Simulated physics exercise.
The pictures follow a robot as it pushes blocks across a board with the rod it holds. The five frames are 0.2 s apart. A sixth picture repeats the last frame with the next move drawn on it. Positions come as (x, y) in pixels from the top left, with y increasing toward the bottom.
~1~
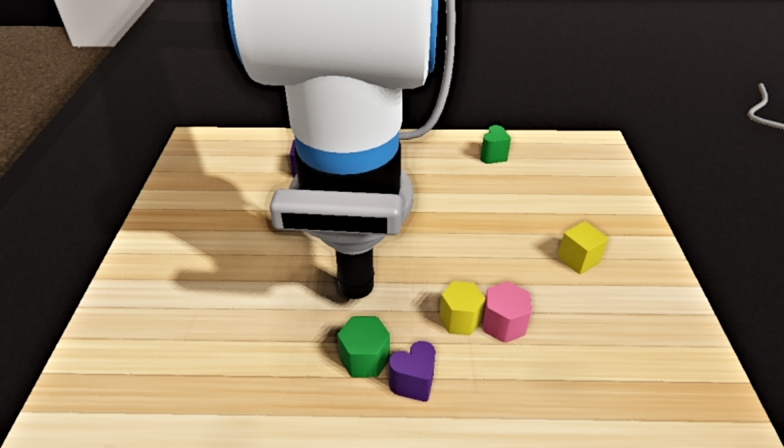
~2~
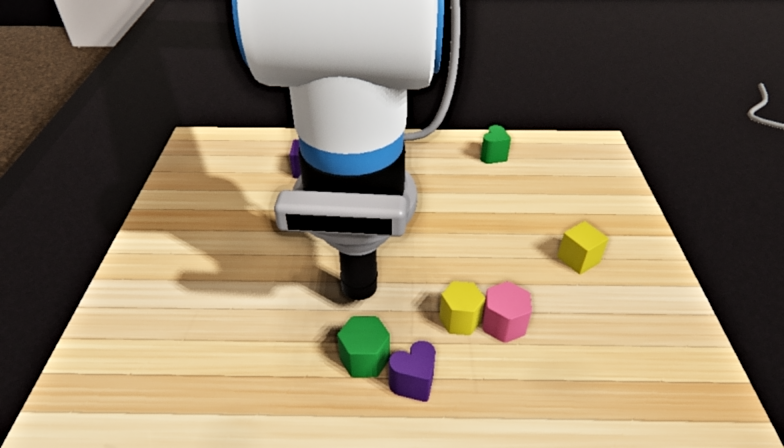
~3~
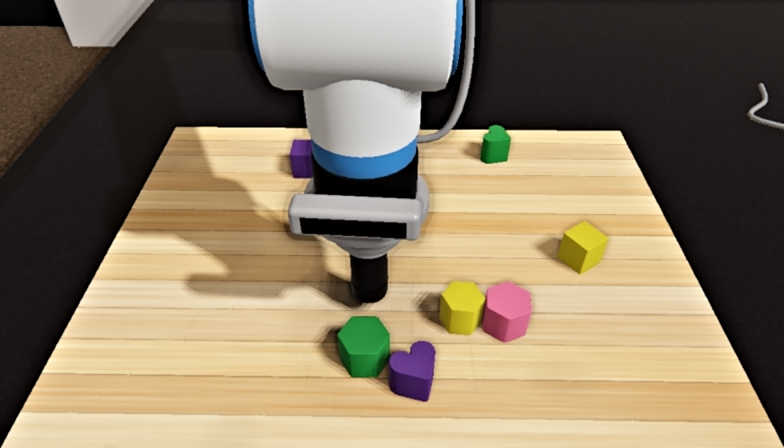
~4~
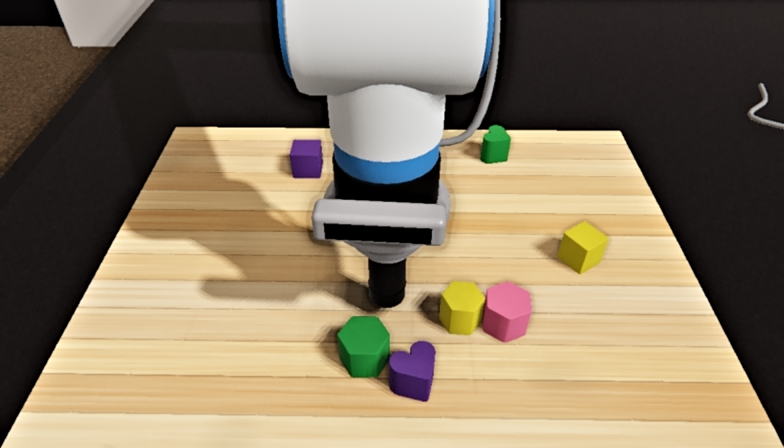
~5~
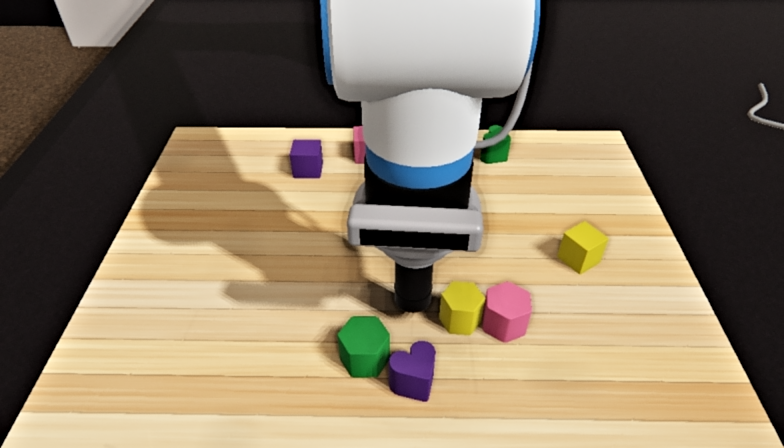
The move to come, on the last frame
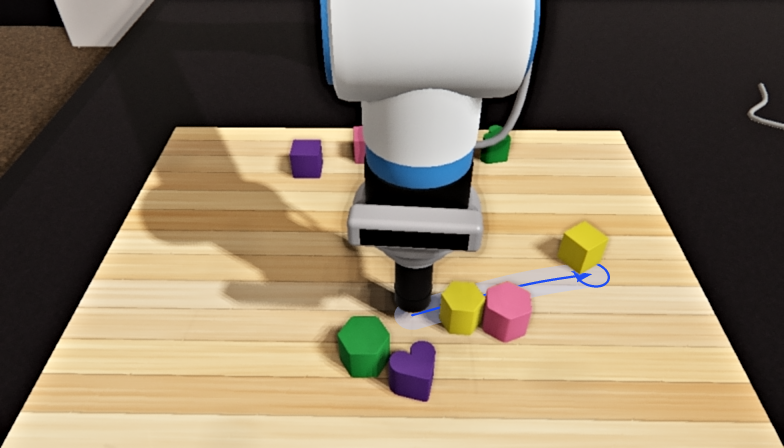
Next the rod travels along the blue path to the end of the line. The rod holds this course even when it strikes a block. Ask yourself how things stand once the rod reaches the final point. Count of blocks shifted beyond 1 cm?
The push moves three or more blocks more than 1 cm.
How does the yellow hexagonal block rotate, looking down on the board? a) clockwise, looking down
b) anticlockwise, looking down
Option a.
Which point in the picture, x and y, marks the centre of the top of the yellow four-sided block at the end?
Top centre: (601, 228).
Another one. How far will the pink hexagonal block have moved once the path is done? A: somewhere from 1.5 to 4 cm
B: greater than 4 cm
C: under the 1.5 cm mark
(A)
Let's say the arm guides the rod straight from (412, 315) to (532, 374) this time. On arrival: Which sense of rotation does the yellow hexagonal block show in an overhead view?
Counter-clockwise, from overhead.
Path on the board, from (412, 315) via (503, 290), ending at (592, 274).
The first path, step by step. One third of the way, rod at (476, 283); yellow hexagonal block at (490, 302), turned 30° clockwise; pink hexagonal block at (535, 306), turned 25° anticlockwise.
Two thirds of the way, rod at (537, 268); yellow hexagonal block at (490, 302), turned 30° clockwise; pink hexagonal block at (535, 307), turned 25° anticlockwise.
At the end, rod at (597, 259); green hexagonal block in place; yellow hexagonal block at (490, 302), turned 30° clockwise; pink hexagonal block at (535, 307), turned 25° anticlockwise; yellow four-sided block at (601, 228), turned 50° anticlockwise.
